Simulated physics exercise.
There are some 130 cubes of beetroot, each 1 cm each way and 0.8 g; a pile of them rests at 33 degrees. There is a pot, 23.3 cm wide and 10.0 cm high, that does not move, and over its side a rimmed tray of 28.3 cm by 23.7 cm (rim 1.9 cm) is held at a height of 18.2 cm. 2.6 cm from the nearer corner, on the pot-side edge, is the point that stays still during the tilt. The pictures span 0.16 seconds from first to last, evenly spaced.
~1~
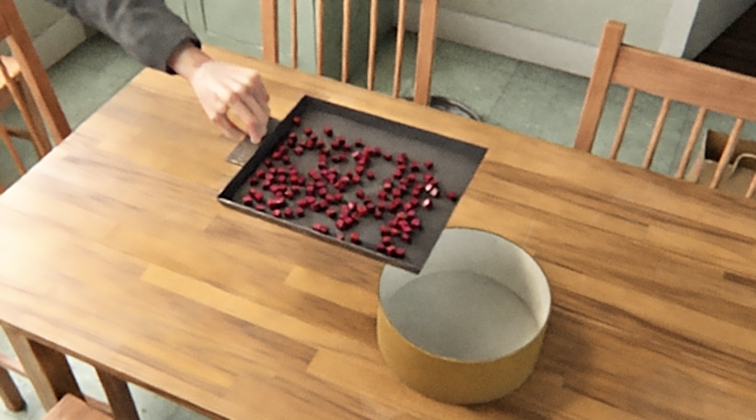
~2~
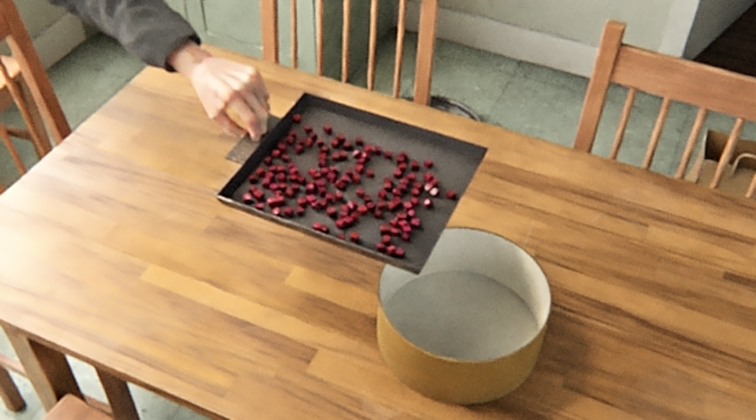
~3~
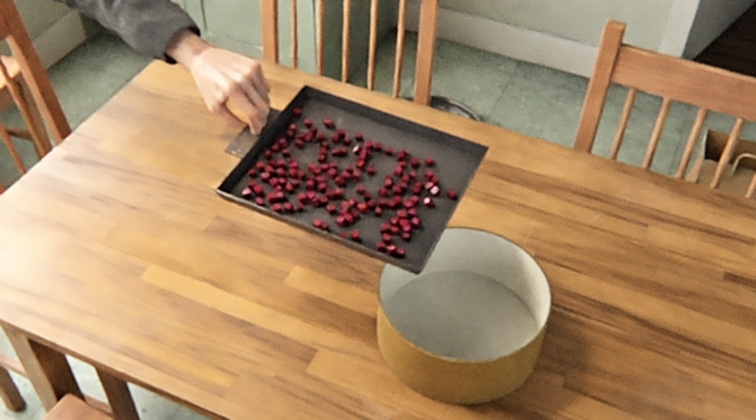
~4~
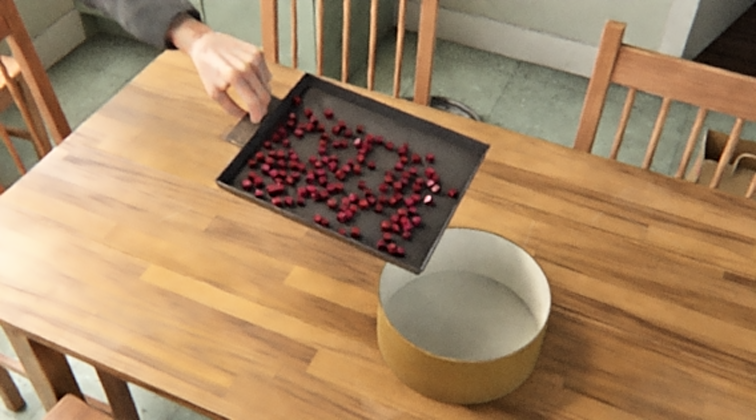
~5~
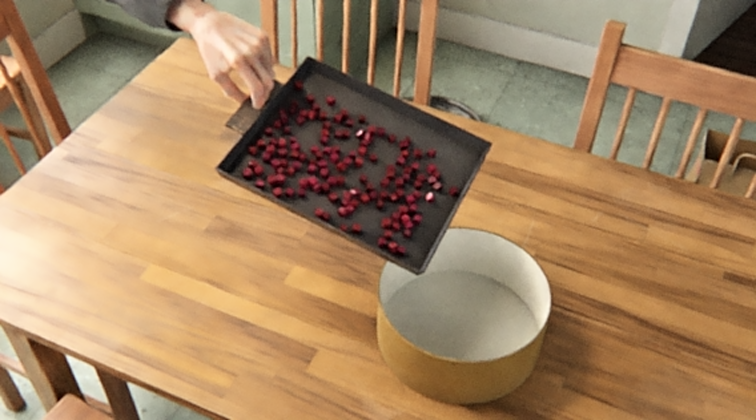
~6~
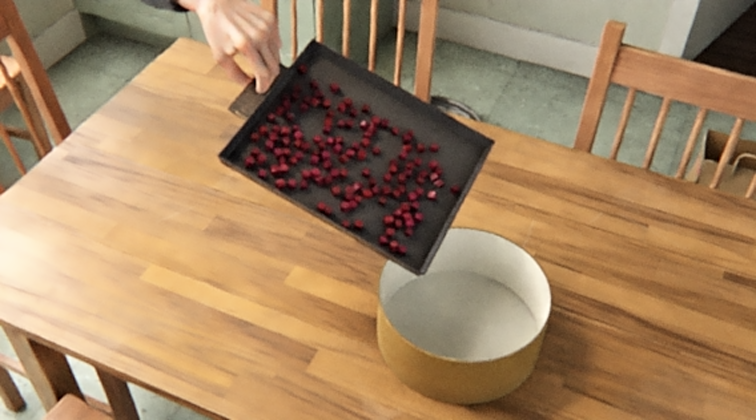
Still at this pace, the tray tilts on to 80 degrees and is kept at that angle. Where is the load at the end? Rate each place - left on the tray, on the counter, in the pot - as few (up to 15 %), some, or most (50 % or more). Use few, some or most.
Tray: Few; counter: Some; pot: Most.
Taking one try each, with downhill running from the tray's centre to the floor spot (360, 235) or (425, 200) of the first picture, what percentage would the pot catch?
First try: Around 20 percent; second try: Around 70 percent.
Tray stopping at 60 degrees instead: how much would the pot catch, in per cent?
Roughly 55 percent.
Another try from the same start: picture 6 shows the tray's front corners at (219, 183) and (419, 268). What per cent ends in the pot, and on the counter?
Per cent by place - pot 35, counter 55.
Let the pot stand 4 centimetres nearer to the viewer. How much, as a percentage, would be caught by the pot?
Around 80 per cent.
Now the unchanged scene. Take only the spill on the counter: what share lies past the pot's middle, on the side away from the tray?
It comes to near 100 percent.
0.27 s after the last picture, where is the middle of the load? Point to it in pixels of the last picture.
Estimated load position: Around (427, 165).
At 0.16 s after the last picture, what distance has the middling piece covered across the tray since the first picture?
Roughly 0 cm.
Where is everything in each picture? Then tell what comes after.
Tray tilt 0 degrees, front corners at (222, 196) and (419, 264); middle of the pieces at (340, 186); pot at (464, 290), in the first picture.
Tray tilt 1 degrees, front corners at (221, 194) and (419, 265); middle of the pieces at (340, 185), in the second picture.
Tray tilt 3 degrees, front corners at (221, 189) and (419, 265), lowest corner right front; middle of the pieces at (340, 181), in the third picture.
Tray tilt 7 degrees, front corners at (221, 179) and (420, 266), lowest corner right front; middle of the pieces at (340, 175), in the fourth picture.
Tray tilt 13 degrees, front corners at (221, 167) and (421, 267), lowest corner right front; middle of the pieces at (341, 167), in the fifth picture.
Tray tilt 19 degrees, front corners at (224, 155) and (422, 269), lowest corner right front; middle of the pieces at (344, 159); pot at (464, 290), in the sixth picture.
Then, 0.16 s after the last picture, tilt 52 degrees; the tray holds 100 %, the pot 0 %.
Then, 0.27 s after the last picture, tilt 73 degrees; the tray holds 100 %, the pot 0 %.
Then, 0.51 s after the last picture, tilt 80 degrees; the tray holds 5 %, the pot 60 %.
In the end, tray 0 %, counter 30 %, pot 70 %.
